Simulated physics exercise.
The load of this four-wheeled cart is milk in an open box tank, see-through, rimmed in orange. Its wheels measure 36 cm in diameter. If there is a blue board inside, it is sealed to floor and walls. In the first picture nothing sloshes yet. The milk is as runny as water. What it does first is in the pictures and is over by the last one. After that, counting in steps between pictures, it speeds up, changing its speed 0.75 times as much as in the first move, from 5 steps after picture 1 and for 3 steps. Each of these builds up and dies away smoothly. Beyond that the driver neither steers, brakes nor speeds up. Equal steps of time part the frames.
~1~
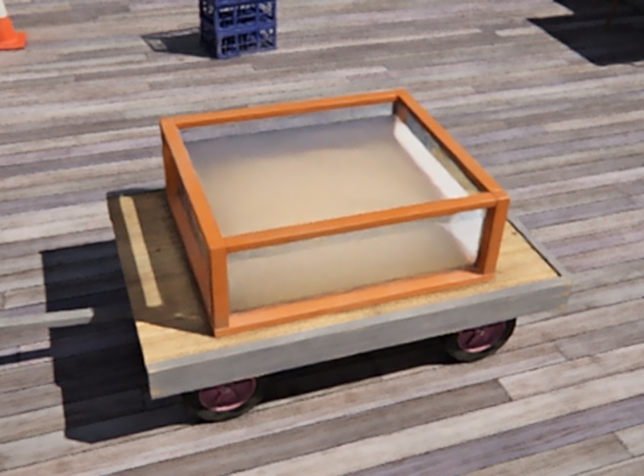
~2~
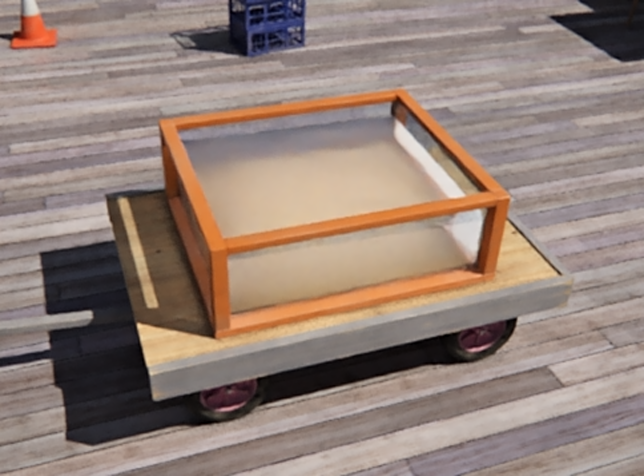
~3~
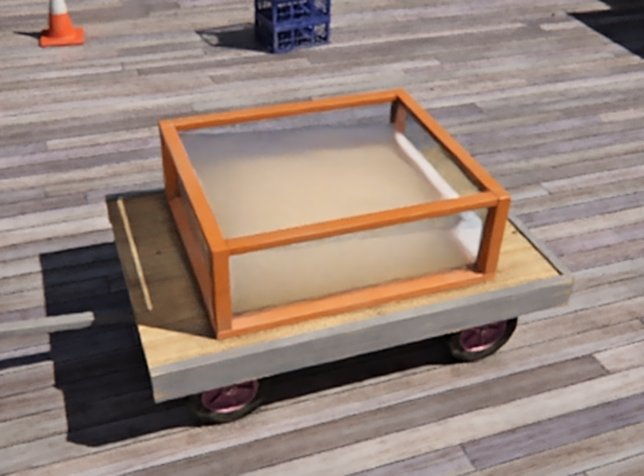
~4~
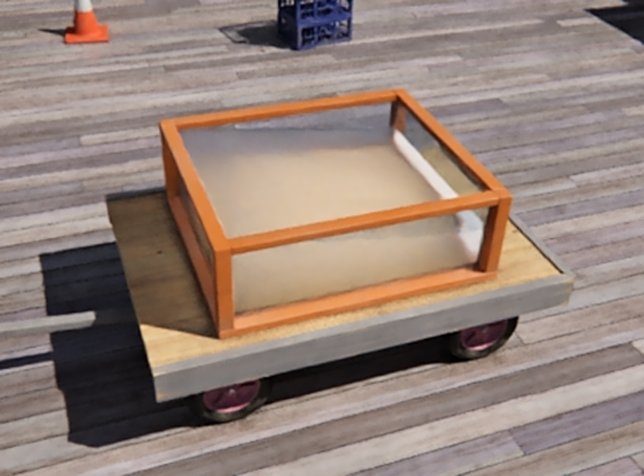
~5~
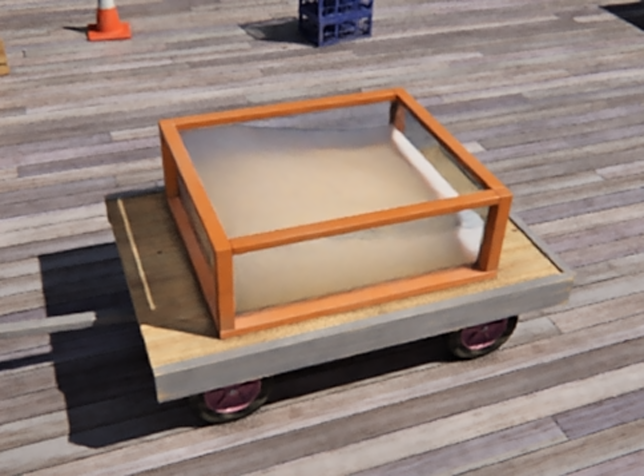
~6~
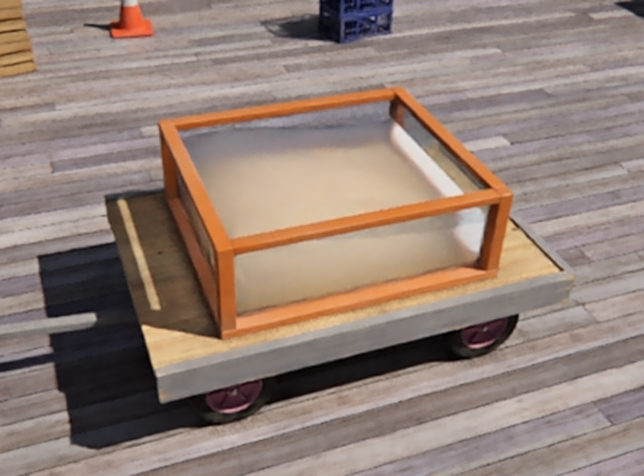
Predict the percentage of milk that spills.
Roughly 2 per cent of the milk is lost.
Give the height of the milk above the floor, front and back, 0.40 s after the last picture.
About 20 cm in front and 42 cm behind.
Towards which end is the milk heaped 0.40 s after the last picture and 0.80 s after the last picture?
At the back, then the back.
Then, 0.40 s later than the final frame, front 21 cm, middle 27 cm, back 41 cm above the floor; no loss so far.
Then, 0.80 s later than the final frame, front 23 cm, middle 31 cm, back 31 cm above the floor; no loss so far.
Then, 1.30 s later than the final frame, front 39 cm, middle 26 cm, back 21 cm above the floor; the loss stands at 1 per cent, over the back.
Then, 3.43 s later than the final frame, the loss stands at 2 per cent, over the back and the front, 6 of 282 litres.
